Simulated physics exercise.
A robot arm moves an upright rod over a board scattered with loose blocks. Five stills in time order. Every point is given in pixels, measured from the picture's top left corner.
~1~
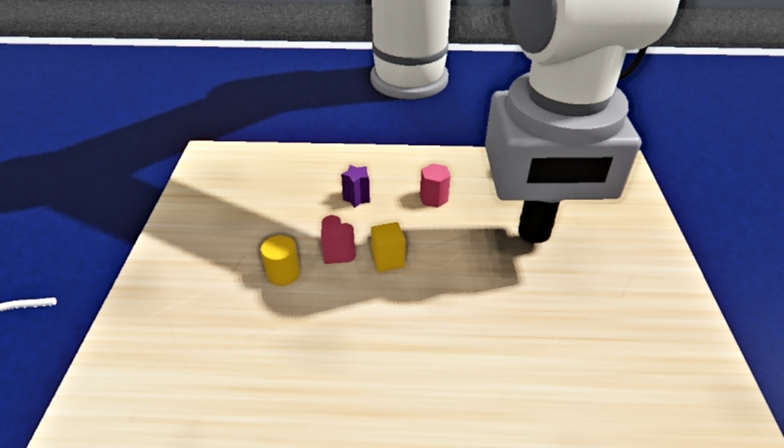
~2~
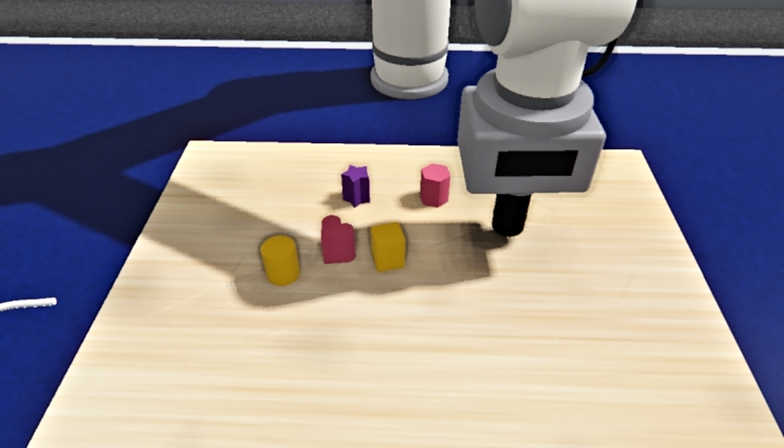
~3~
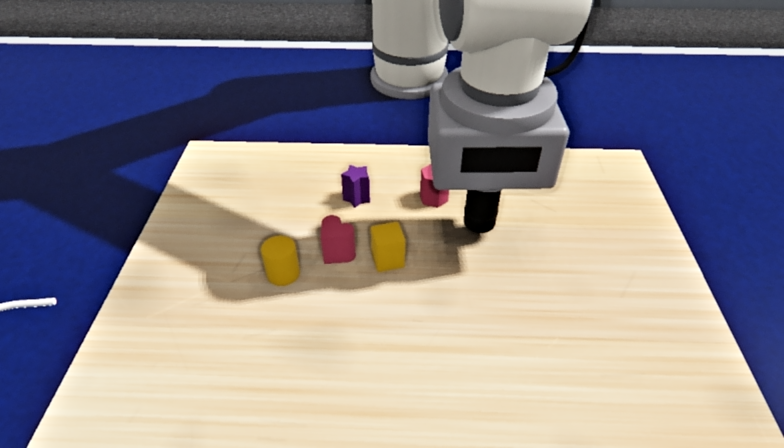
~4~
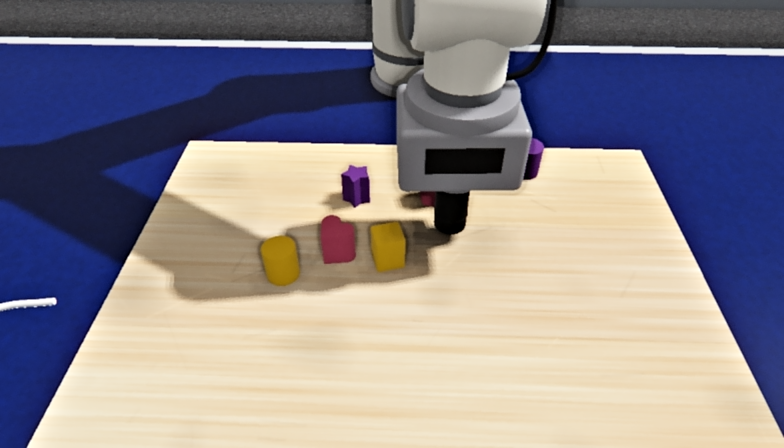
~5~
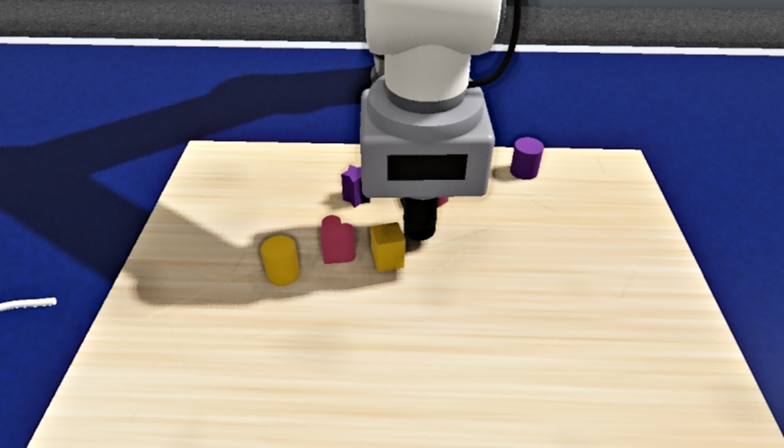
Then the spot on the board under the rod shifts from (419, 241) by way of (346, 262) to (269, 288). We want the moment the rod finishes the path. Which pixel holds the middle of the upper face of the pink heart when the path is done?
At pixel (293, 228).
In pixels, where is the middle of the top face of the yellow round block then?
The top centre is at (232, 252).
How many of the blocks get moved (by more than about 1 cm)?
Three or more blocks.
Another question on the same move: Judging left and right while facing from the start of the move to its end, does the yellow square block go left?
Yes, it checks out.
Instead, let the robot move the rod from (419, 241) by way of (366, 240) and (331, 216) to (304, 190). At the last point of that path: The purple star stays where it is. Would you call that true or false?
Answer: True.
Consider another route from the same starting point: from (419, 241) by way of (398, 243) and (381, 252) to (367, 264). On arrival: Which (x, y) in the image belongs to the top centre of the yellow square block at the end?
At (364, 261).
On the path given first. One third of the way, rod at (370, 244); yellow square block at (363, 250), turned 75° anticlockwise.
Two thirds of the way, rod at (319, 260); yellow round block at (273, 248); pink heart at (299, 227), turned 90° clockwise; yellow square block at (355, 257), turned 100° anticlockwise.
At the end, rod at (267, 278); yellow round block at (232, 252); pink heart at (293, 228), turned 120° clockwise; yellow square block at (355, 257), turned 100° anticlockwise; pink hexagon unmoved.
